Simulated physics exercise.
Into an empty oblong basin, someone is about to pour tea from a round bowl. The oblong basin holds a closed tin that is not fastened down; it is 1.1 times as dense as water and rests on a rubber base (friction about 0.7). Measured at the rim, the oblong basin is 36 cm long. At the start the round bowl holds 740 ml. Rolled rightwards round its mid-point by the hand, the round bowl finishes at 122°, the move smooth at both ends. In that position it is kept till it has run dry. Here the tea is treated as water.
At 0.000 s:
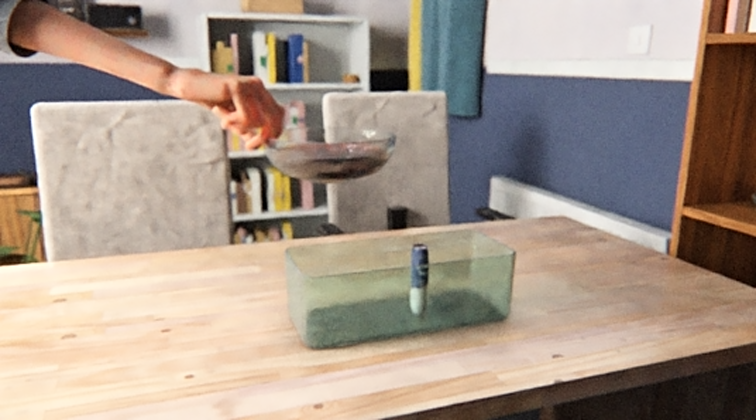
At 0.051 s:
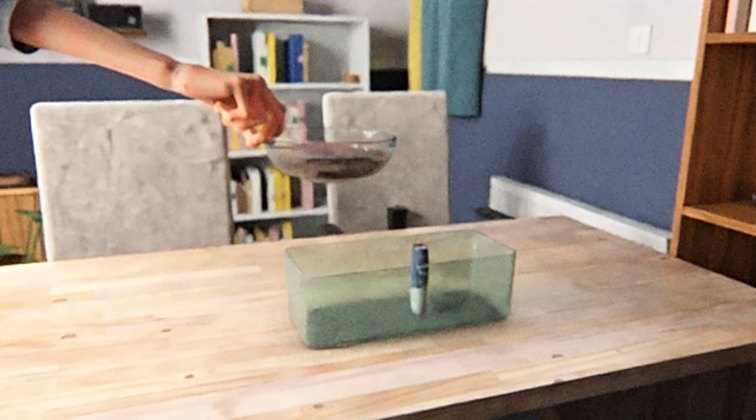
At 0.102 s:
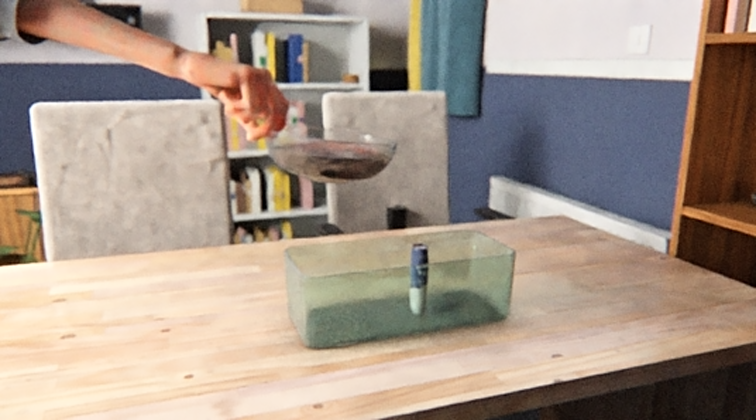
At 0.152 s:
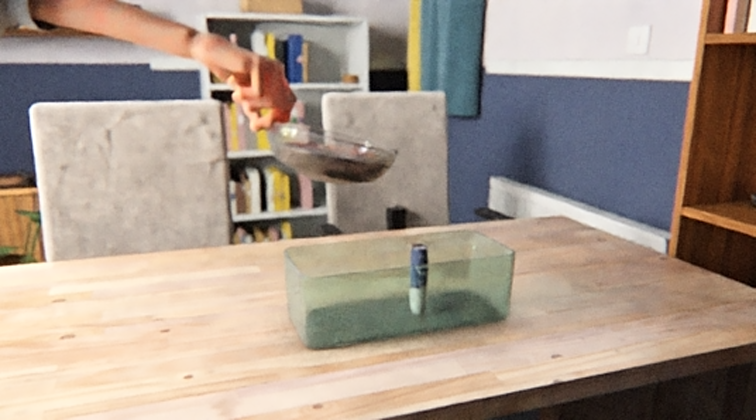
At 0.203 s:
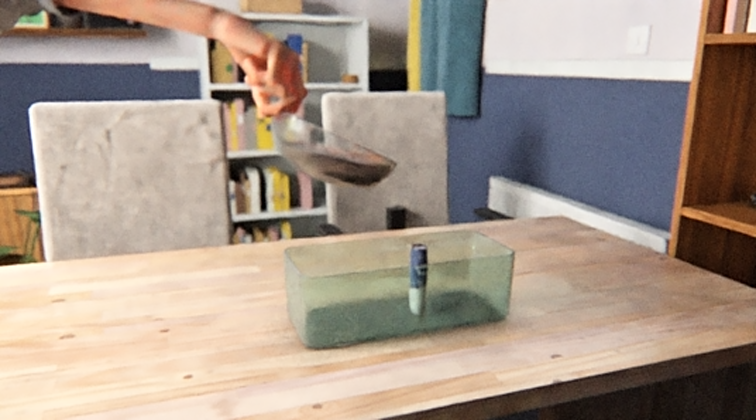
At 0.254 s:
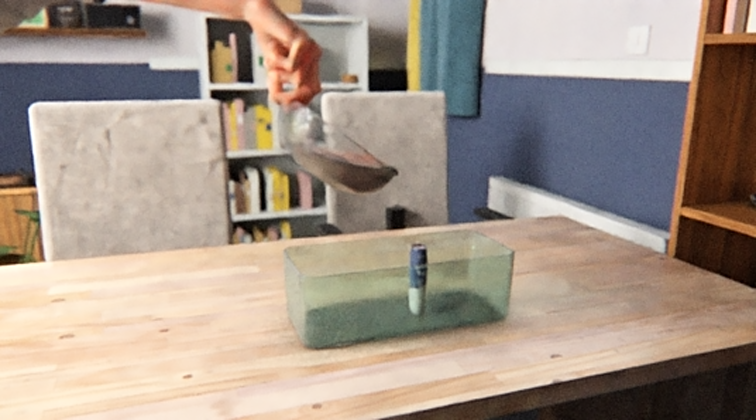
A hand holds a clear round bowl of dark liquid above an oblong basin and tilts it rightwards.
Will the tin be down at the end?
Yes.
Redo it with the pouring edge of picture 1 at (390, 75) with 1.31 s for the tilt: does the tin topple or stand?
Then it stays on its base.
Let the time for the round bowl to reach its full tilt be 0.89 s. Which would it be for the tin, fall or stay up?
With that tilt, the tin stays on its base.
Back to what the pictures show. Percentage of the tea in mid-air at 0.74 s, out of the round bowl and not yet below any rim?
In-air share: About 4 %.
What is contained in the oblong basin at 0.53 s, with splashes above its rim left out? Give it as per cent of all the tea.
Near 86 in a hundred.
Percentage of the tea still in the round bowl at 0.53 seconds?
Close to 0 in a hundred.
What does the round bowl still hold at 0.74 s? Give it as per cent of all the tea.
What remains is about 0 percent of it all.
By 0.53 s the tilt is 108° and 0 per cent is still to pour; the tin stands where it began.
By 0.74 s the tilt is 122° and 0 per cent is still to pour; the tin leans 12°.
By 0.95 s the tilt is 122° and 0 per cent is still to pour; the tin leans 33°.
By 1.18 s the tilt is 122° and 0 per cent is still to pour; the tin lies on its side.
At rest the tin lies on its side.
